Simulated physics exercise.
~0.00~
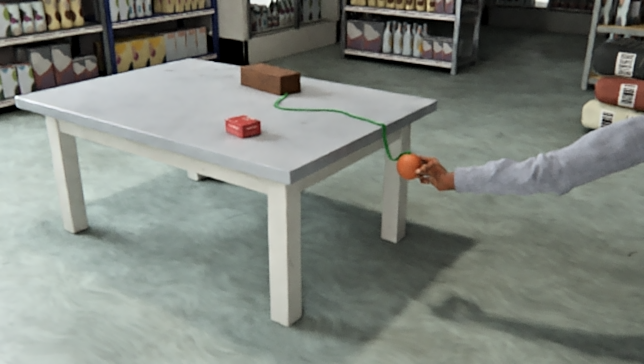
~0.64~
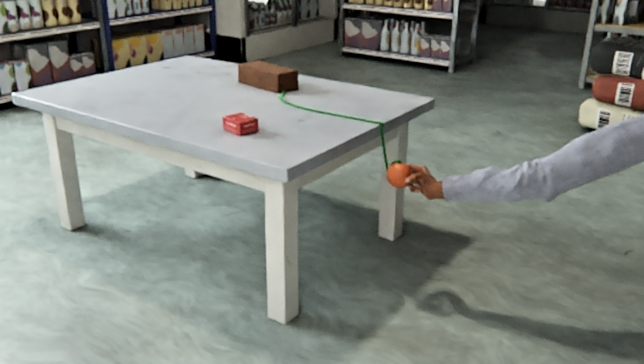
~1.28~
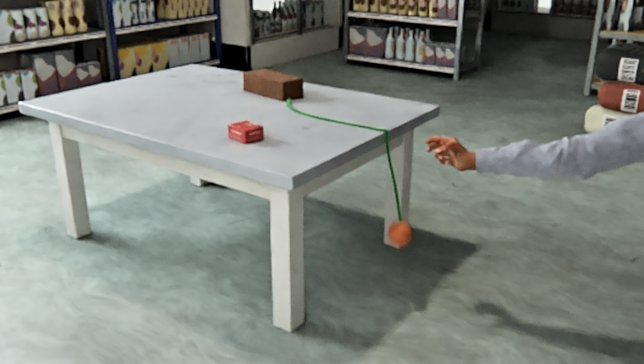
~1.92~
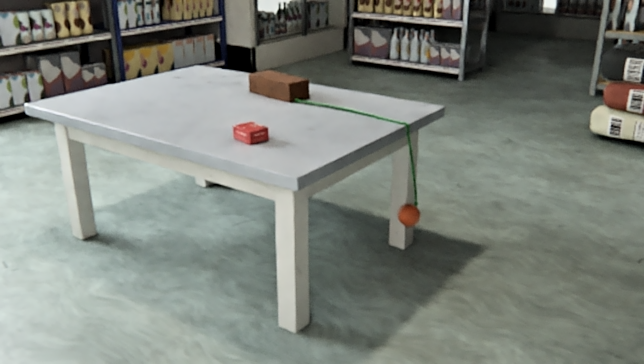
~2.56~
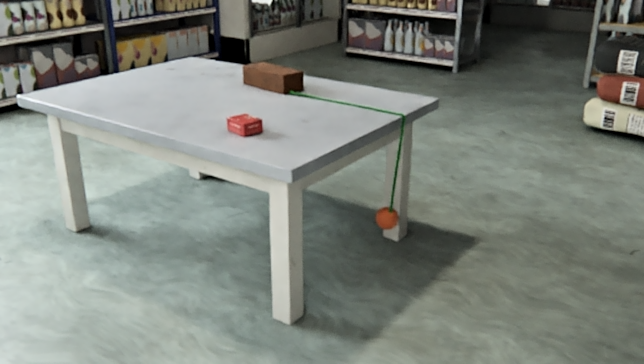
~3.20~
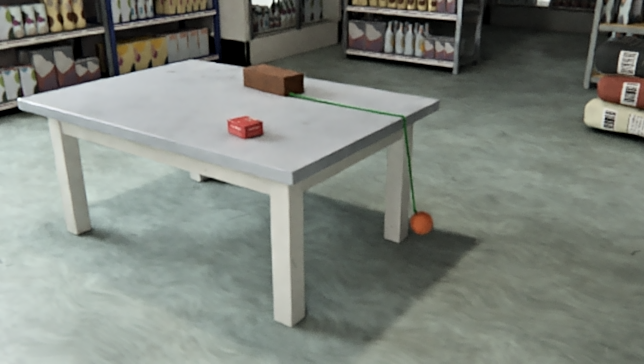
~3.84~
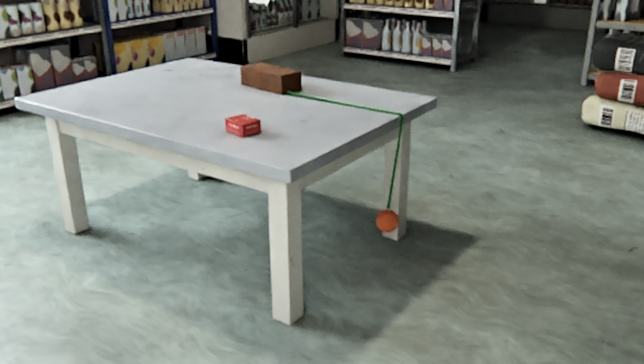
Orange on a green ribbon tied to a brick dropping from a hand, then swinging below the table edge, red box staying put.
